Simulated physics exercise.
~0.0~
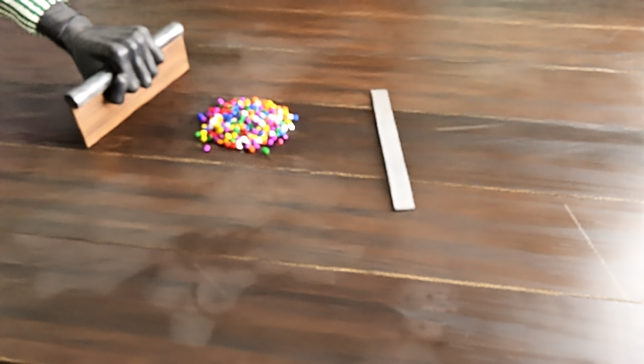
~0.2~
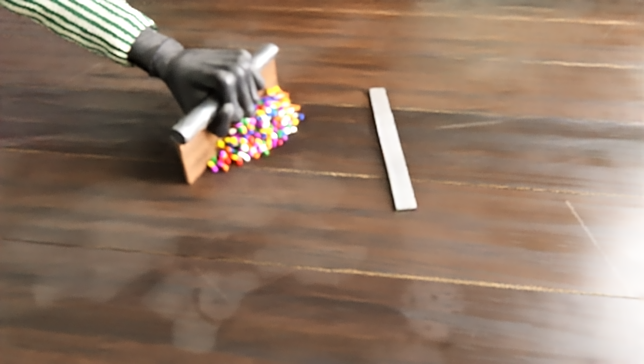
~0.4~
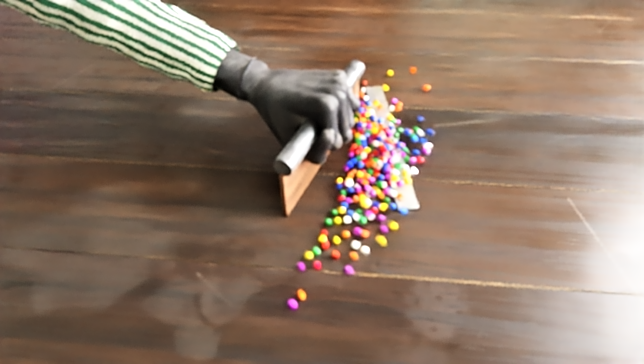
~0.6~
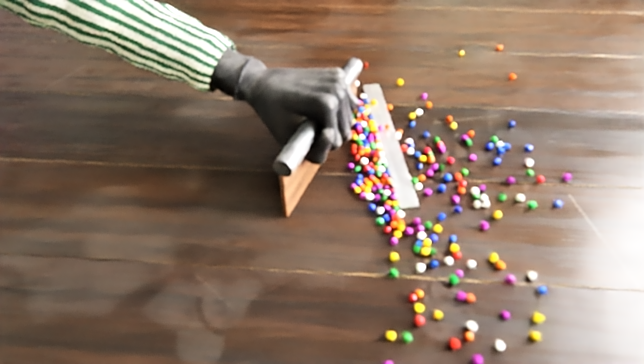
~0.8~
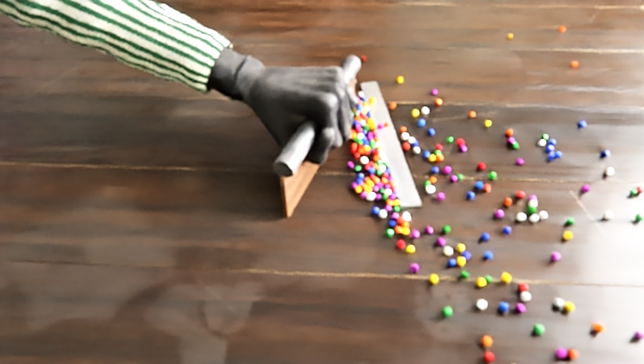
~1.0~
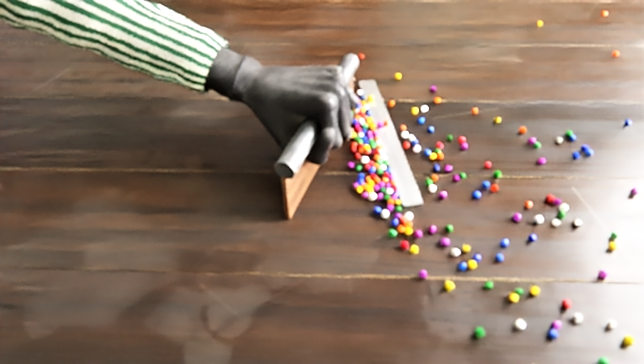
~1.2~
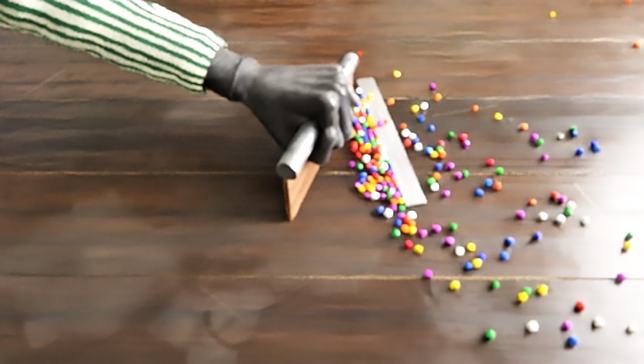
Colourful beads scattering rightward over a flat strip as a gloved hand pushes them with a scraper, some staying beside it.
